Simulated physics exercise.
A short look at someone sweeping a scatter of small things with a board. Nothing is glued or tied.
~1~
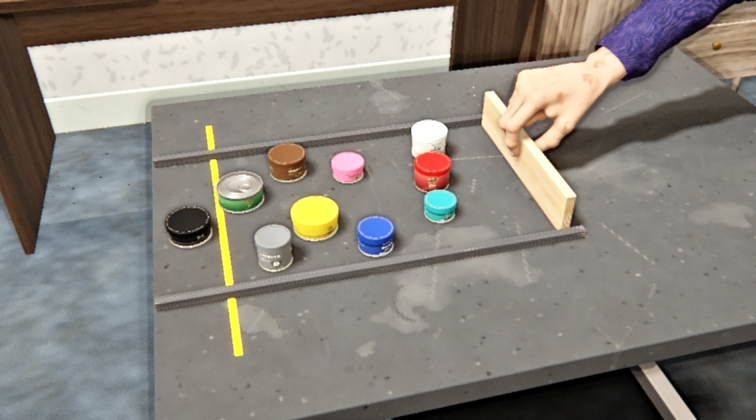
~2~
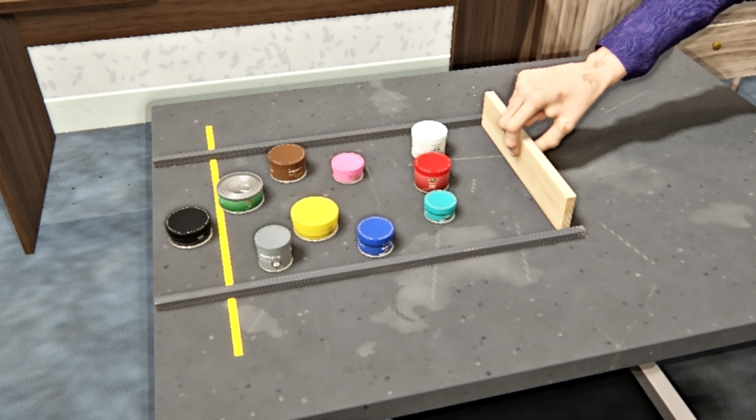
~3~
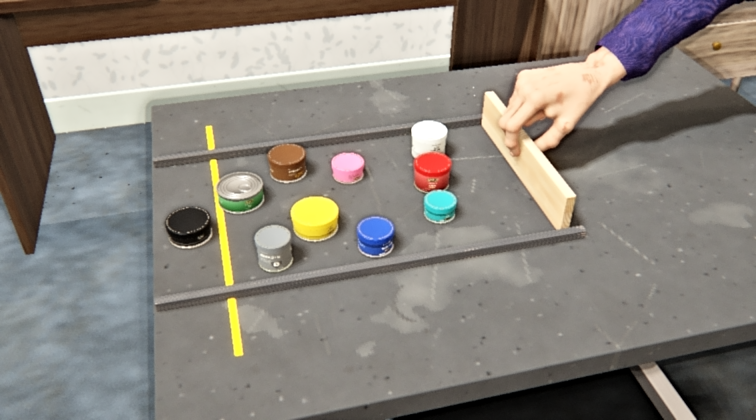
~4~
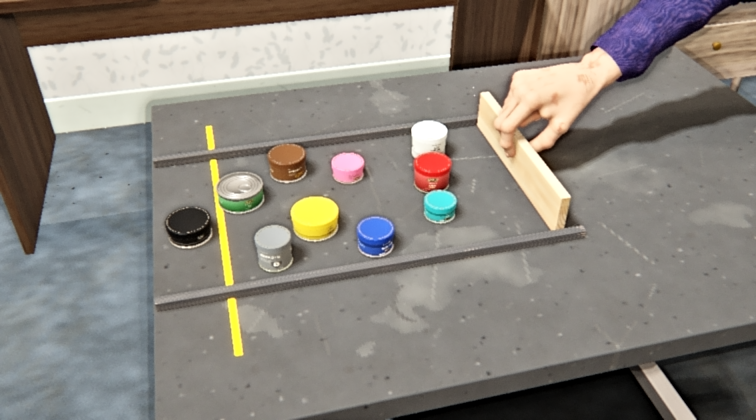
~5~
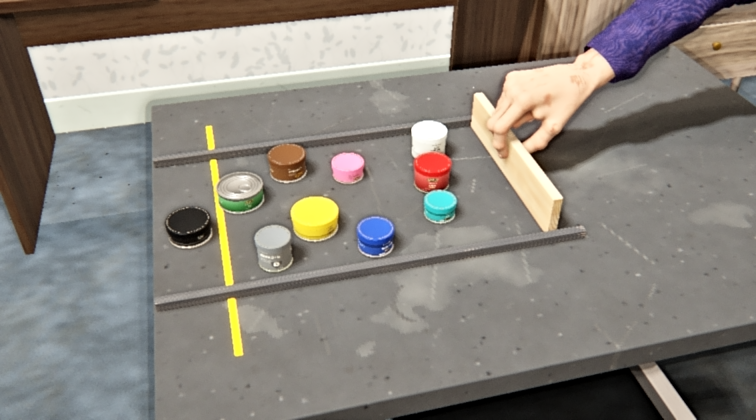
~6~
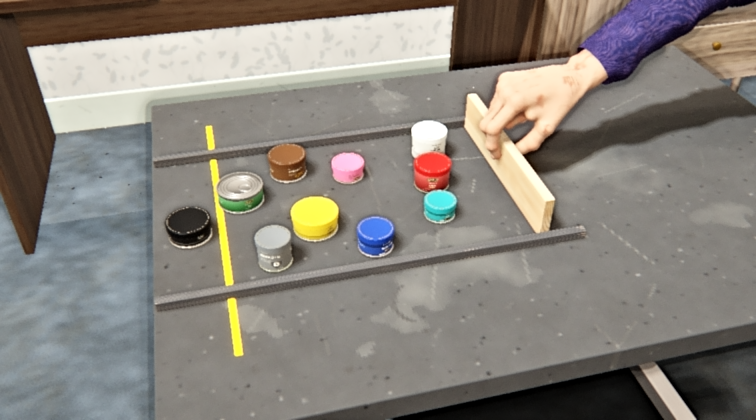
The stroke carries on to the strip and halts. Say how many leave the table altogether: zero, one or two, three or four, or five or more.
The number that fall off is one or two.
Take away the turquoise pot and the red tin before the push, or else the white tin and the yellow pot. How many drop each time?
First 0, then 0.
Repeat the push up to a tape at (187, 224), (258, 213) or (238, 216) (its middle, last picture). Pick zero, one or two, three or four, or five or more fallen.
The falls would be 5 or more; none; either one or two.
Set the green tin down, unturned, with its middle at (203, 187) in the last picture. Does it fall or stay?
The green tin holds on.
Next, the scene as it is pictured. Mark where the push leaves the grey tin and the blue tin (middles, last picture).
About (170, 265), and the other about (208, 266).
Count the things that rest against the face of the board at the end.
In contact: 5.
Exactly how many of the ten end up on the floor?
In all, 1 of them.
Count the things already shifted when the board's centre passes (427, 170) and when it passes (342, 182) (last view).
3 and 7.
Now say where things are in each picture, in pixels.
The first picture shows black tin (189, 227); green tin (240, 193); grey tin (274, 249); board (523, 156); tape (221, 219).
The second picture shows green tin (240, 193); board (523, 156).
The third picture shows grey tin (274, 249); blue tin (376, 237).
The fourth picture shows black tin (189, 228); yellow pot (315, 219).
The fifth picture shows green tin (240, 193); white tin (429, 143).
The sixth picture shows black tin (189, 228); green tin (240, 193); grey tin (274, 249); board (505, 159); tape (221, 219).
Soon after, none off yet; black tin at rest near (189, 228); green tin at rest near (240, 193); grey tin at rest near (274, 249).
In the end, the number that fall off is one or two; gone, black tin.
